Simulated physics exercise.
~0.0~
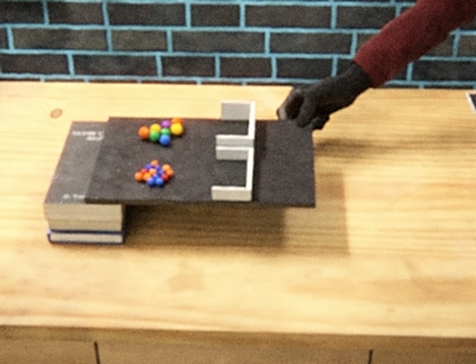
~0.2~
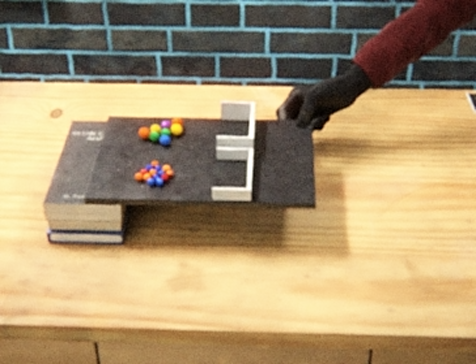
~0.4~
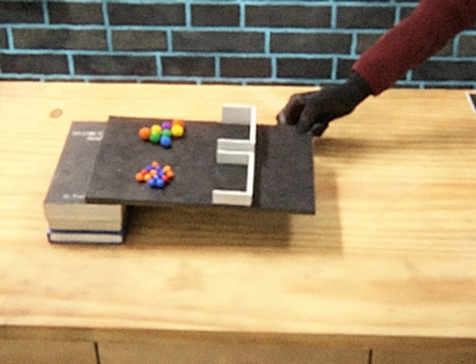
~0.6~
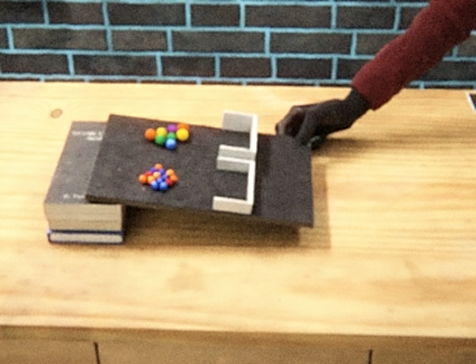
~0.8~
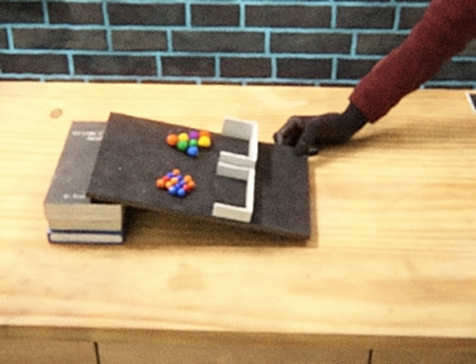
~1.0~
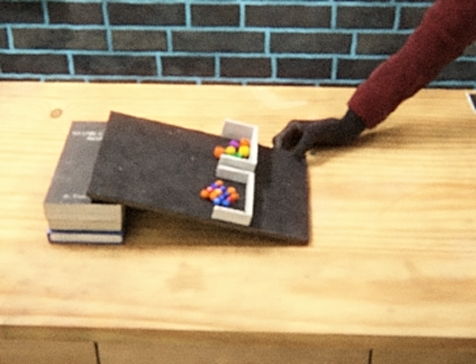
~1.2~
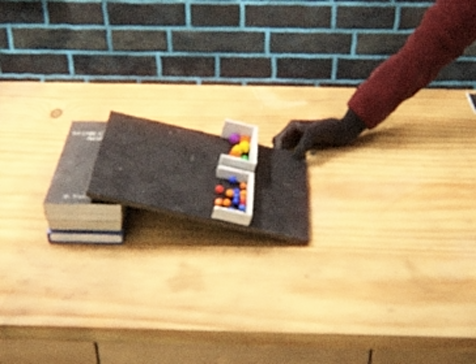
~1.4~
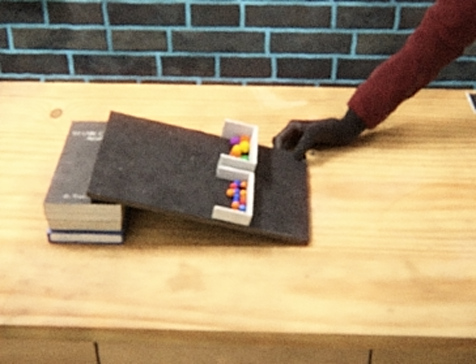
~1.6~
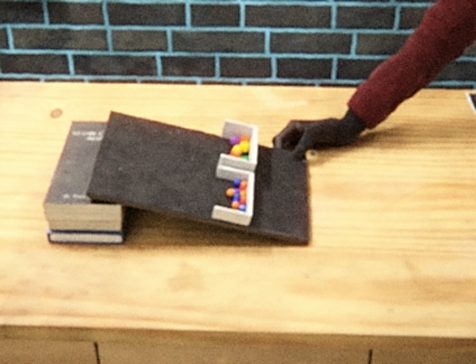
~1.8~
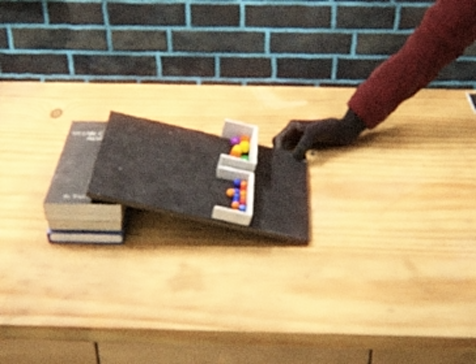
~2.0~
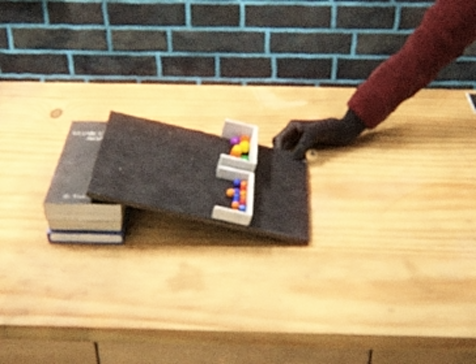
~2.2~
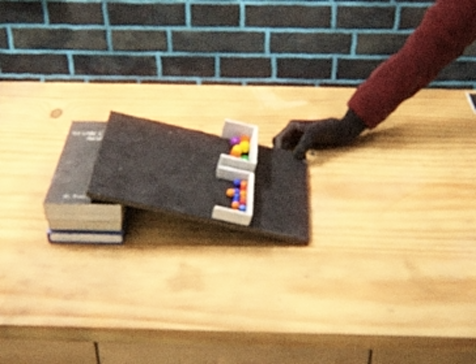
A dark board propped on books at its left end tilted down to the right as a gloved hand lowered that side, and two heaps of small colourful balls slid right until both were caught and rested against the white barriers.
